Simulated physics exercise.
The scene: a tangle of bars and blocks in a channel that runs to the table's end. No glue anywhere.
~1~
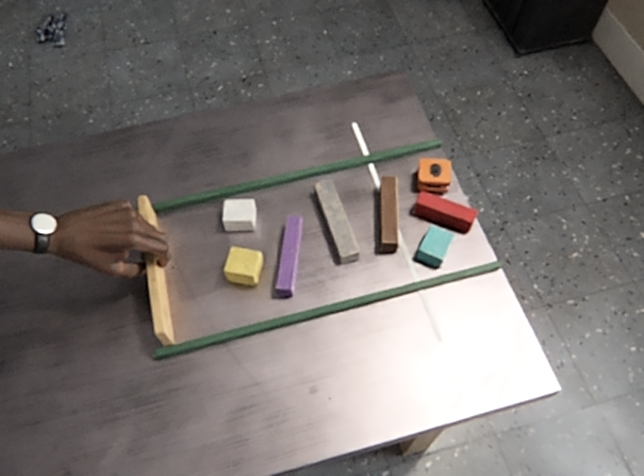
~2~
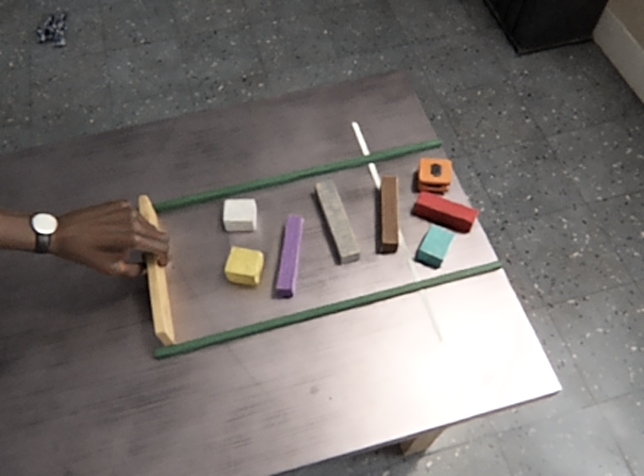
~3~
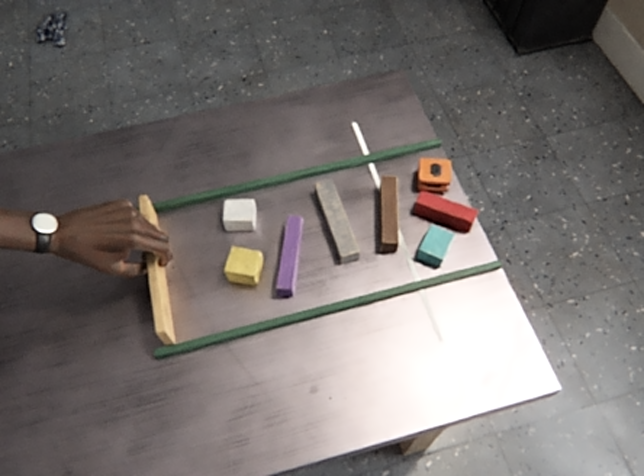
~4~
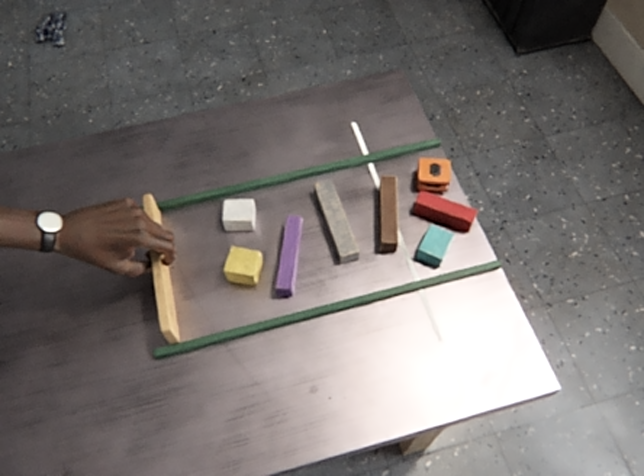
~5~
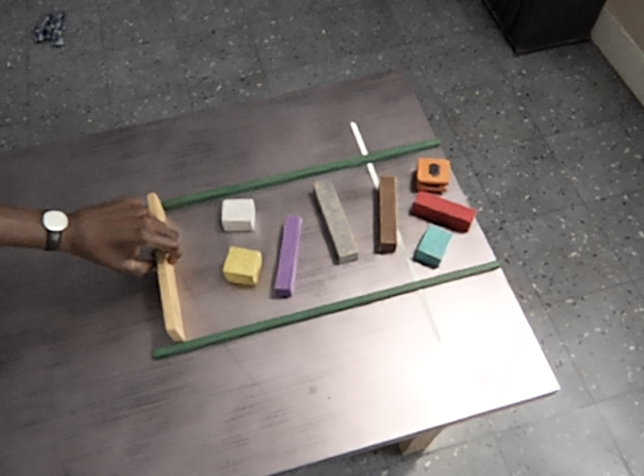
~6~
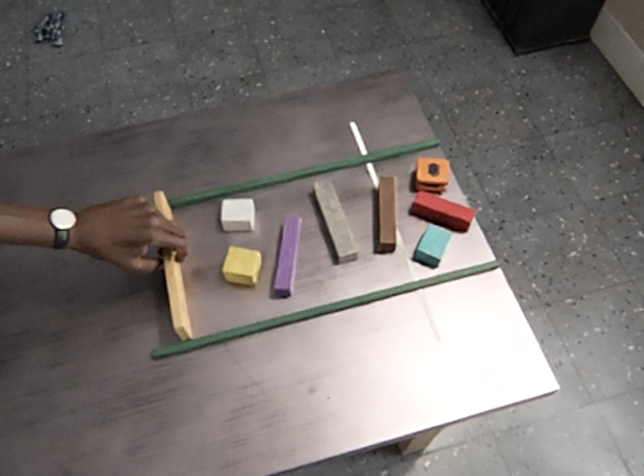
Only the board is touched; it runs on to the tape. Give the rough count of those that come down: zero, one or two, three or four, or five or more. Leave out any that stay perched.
The number that fall off is one or two.
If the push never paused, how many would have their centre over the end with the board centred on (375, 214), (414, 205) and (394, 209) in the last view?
The counts: 0, 4 and 2.
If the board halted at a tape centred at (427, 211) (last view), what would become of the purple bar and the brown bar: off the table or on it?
The purple bar does not fall; the brown bar drops off.
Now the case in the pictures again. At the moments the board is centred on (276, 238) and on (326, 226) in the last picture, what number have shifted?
The counts are 3 and 5.
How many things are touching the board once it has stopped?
2 of them.
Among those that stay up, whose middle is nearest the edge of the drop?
The brown bar.
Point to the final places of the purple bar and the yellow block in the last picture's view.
About (432, 219), and the other about (409, 219).
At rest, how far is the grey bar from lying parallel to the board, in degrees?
About 5°.
A little later, none off yet; orange case at rest near (432, 176); red stick at rest near (443, 211); turquoise block at rest near (434, 246).
When it is over, the number that fall off is one or two; down, red stick and orange case.
